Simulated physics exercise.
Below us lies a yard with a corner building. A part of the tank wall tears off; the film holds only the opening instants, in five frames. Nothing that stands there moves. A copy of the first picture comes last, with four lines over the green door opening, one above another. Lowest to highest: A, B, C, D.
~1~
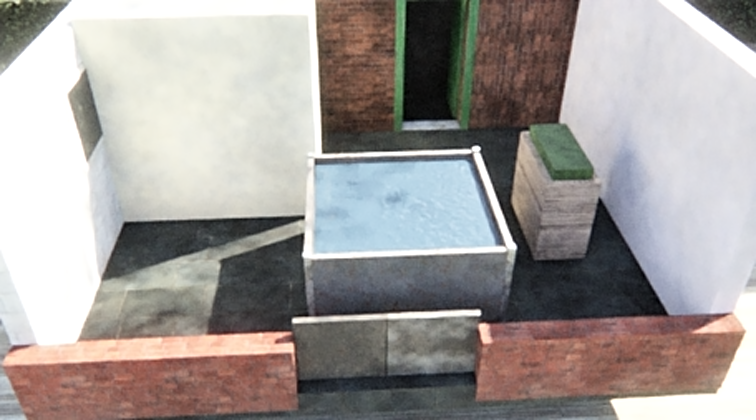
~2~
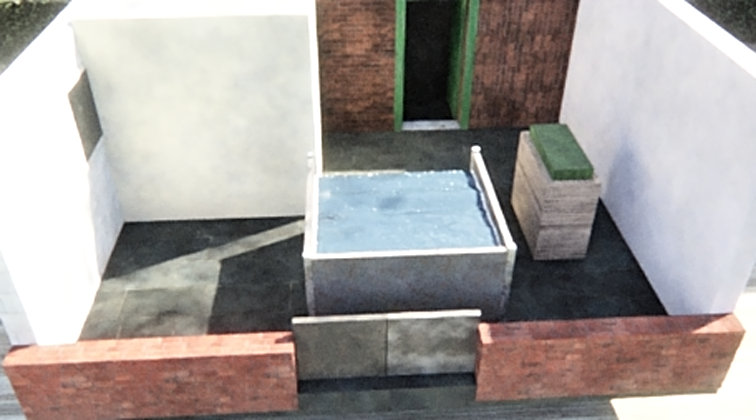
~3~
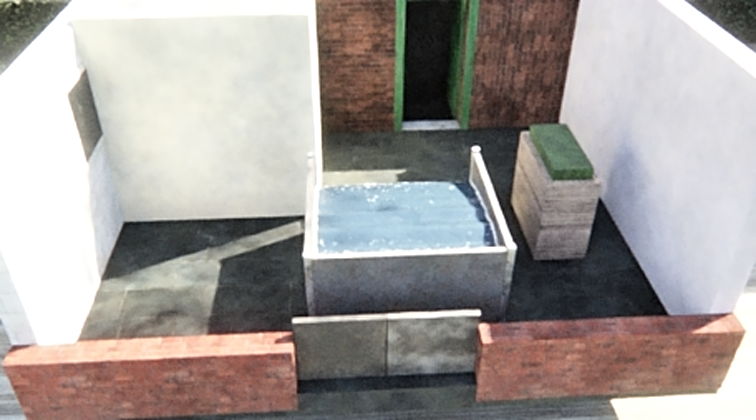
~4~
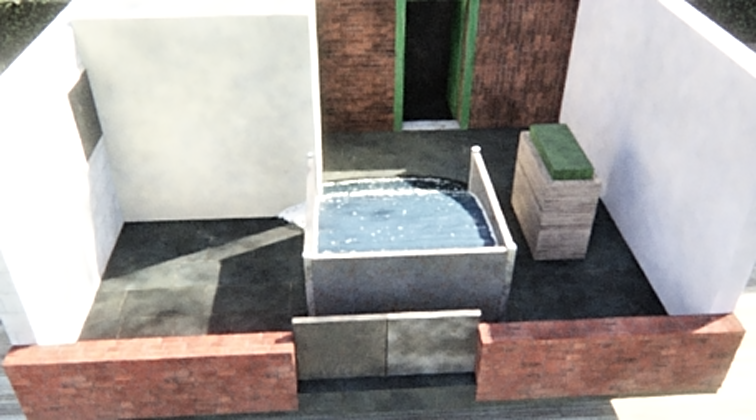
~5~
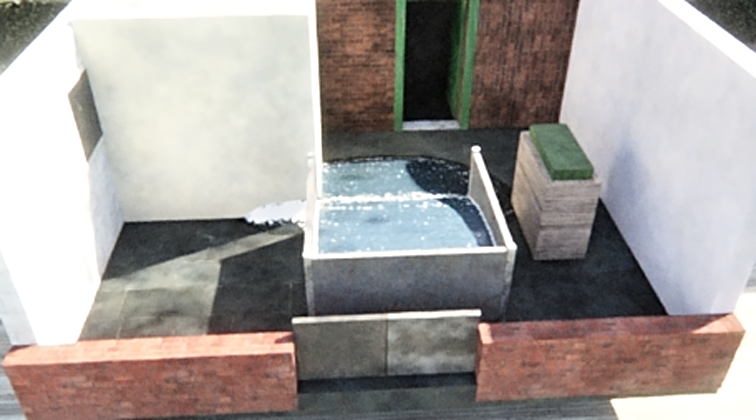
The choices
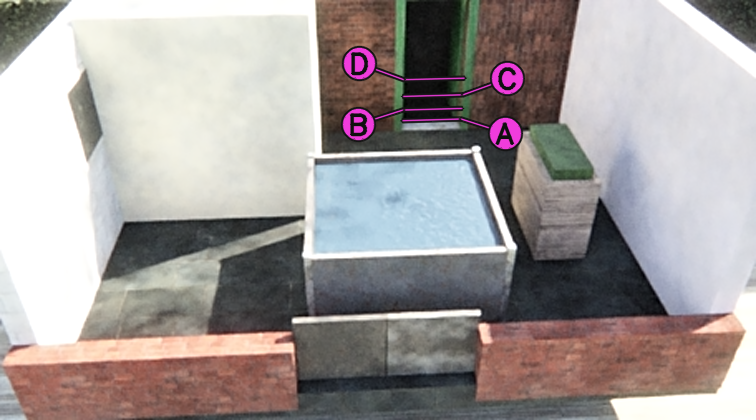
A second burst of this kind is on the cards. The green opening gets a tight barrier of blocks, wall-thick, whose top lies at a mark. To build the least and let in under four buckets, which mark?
That is height C.
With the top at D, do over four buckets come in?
No, not at all.
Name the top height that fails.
That is height B.
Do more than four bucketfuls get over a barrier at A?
Yes, it does.
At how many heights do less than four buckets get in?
Two.
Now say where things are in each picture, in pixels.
In the first frame, water in the tank at rest, its middle at (401, 204); foot of the green doorway at (431, 130); shut gate at (387, 324).
In the second frame, water covers 3 % of the ground, its front hidden from here.
In the third frame, water covers 7 % of the ground, its front hidden from here.
In the fourth frame, 12 % of the ground under water, visible out to (279, 215).
In the fifth frame, 20 % of the ground under water, visible out to (246, 216).
In magenta, A at (431, 119); B at (432, 109); C at (433, 95); D at (434, 78); from the bottom up A, B, C, D.
For height A, dozens of bucketfuls pour in.
For height B, about 11 bucketfuls get in.
For height C, a splash gets over, under a bucket.
For height D, nothing gets over.
